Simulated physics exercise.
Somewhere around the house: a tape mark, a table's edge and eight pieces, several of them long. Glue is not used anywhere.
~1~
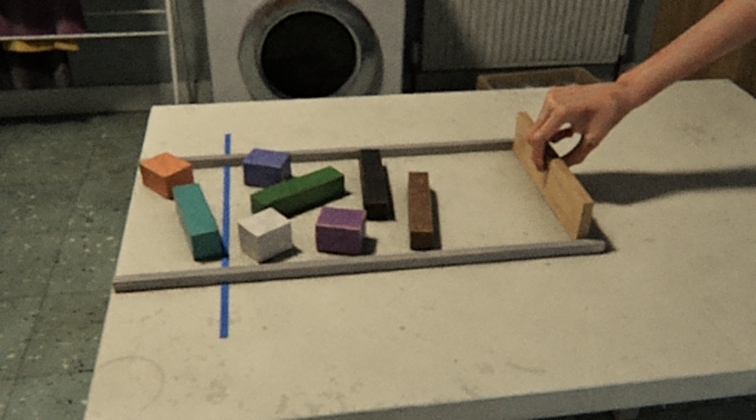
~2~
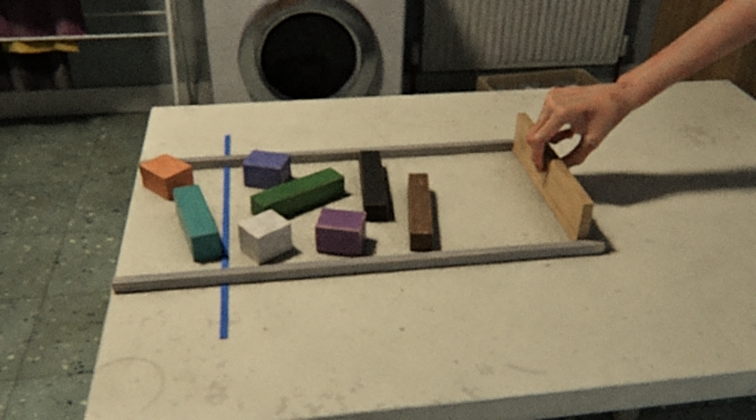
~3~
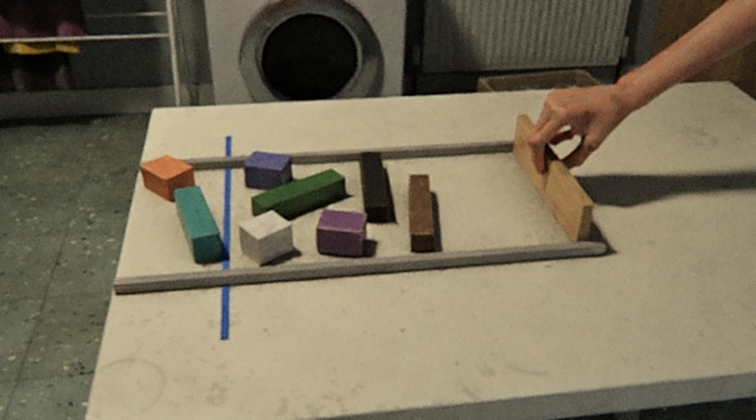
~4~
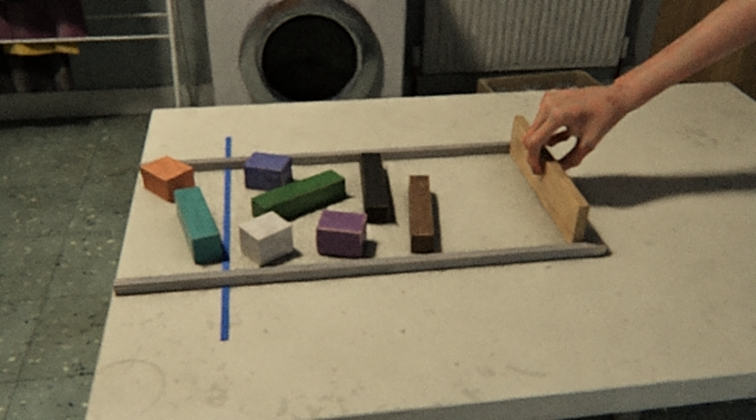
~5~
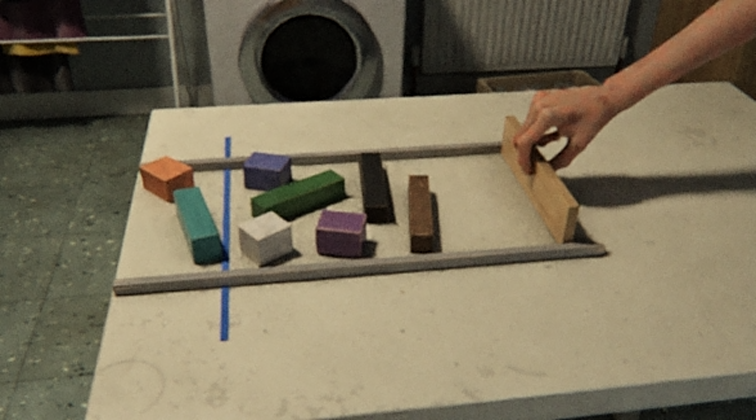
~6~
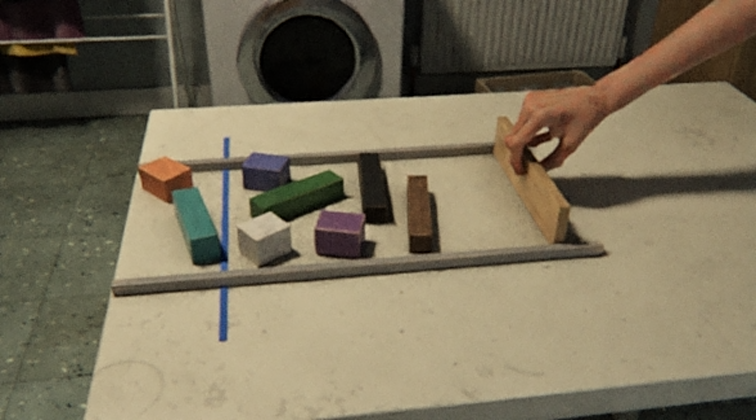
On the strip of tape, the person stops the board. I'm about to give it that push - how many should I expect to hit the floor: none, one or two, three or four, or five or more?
Expect one or two.
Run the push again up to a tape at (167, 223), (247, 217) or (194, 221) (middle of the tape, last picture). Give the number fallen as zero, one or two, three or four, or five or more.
In that order: At least five; zero; three or four.
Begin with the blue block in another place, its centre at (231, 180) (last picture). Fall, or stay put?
Note - blue block retained.
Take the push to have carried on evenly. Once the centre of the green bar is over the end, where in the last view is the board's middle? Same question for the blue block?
The middle is at (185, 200) when it's the green bar, and at (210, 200) when it's the blue block.
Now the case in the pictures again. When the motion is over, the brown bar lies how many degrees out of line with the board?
About 0°.
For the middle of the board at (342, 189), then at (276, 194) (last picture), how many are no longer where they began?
Counts: 6 and 8.
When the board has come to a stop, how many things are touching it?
My count gives 2.
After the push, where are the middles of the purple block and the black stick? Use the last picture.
The purple block ends up near (176, 249), and the black stick near (197, 193).
Soon after, none off yet; orange block at rest near (166, 179); turquoise bar at rest near (195, 224); white block at rest near (264, 239).
Then, none off yet; orange block at rest near (166, 179); turquoise bar at rest near (195, 224); white block moved about its own width near (239, 239).
By the end, the number that fall off is one or two; fallen, turquoise bar and orange block.
